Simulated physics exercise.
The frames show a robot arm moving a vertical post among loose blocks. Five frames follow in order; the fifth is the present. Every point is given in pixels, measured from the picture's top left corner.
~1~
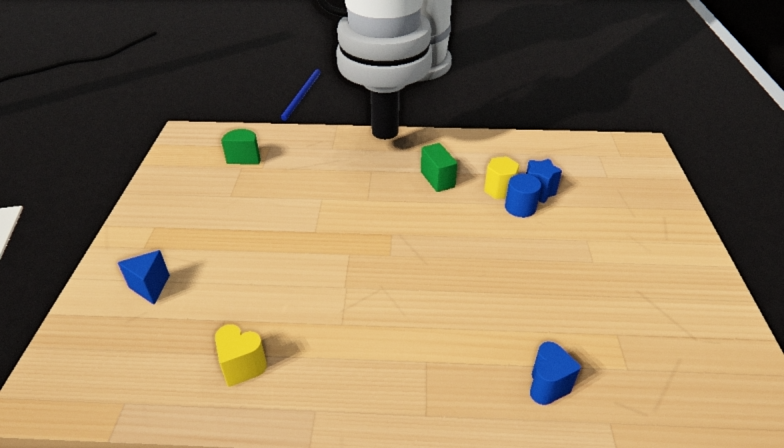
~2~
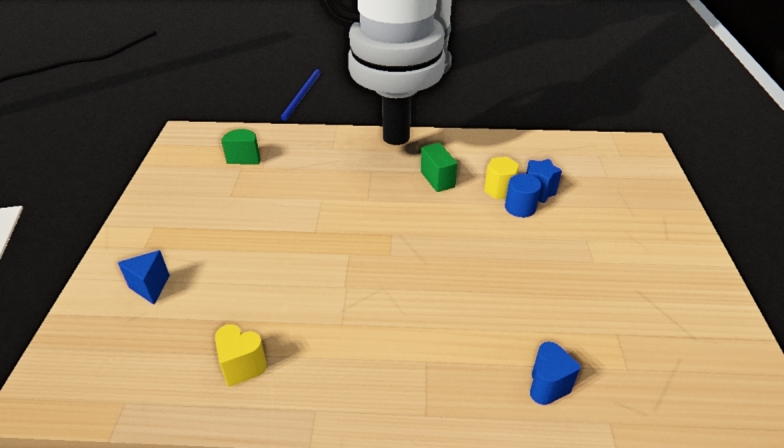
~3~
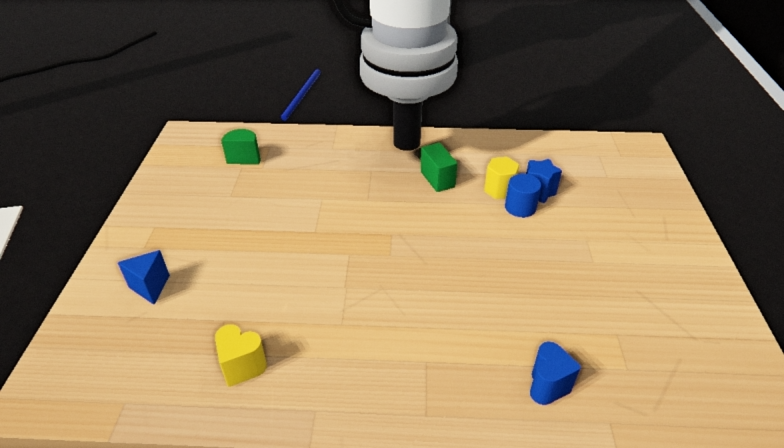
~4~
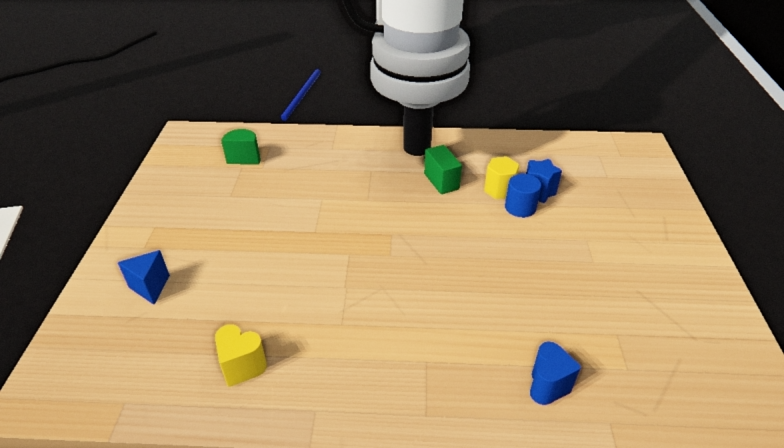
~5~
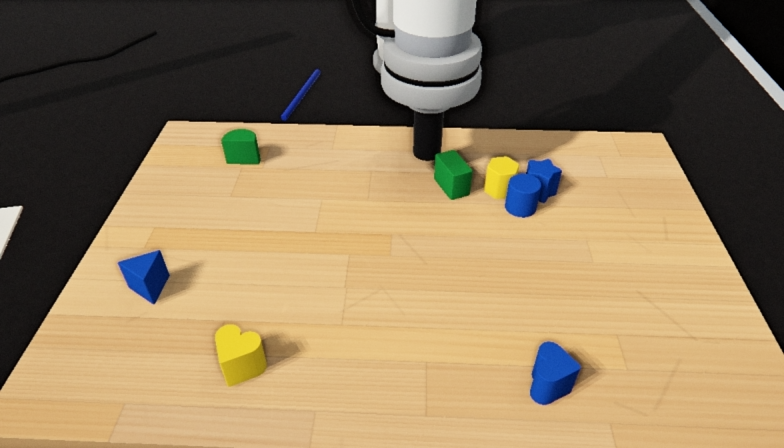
A robot arm moves slightly right and nudges a green block a little to the right.
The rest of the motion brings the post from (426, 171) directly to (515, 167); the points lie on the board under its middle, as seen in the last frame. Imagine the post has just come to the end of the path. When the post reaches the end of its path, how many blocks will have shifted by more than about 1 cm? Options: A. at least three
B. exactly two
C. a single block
The answer is C.
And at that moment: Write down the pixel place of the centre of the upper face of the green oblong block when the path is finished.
For the centre of its top, I'd go with (474, 166).
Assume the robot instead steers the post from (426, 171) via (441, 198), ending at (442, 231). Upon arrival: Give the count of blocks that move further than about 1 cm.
Only one block.
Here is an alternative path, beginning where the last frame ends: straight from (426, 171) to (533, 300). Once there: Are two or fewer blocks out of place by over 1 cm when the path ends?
It seems so.
The first path, step by step. One third of the way, post (458, 152); green oblong block (471, 166), turned 45° clockwise.
Two thirds of the way, post (488, 151); green oblong block (474, 166), turned 55° clockwise.
At the end, post (518, 150); green oblong block (474, 166), turned 55° clockwise; yellow hexagonal block in place.
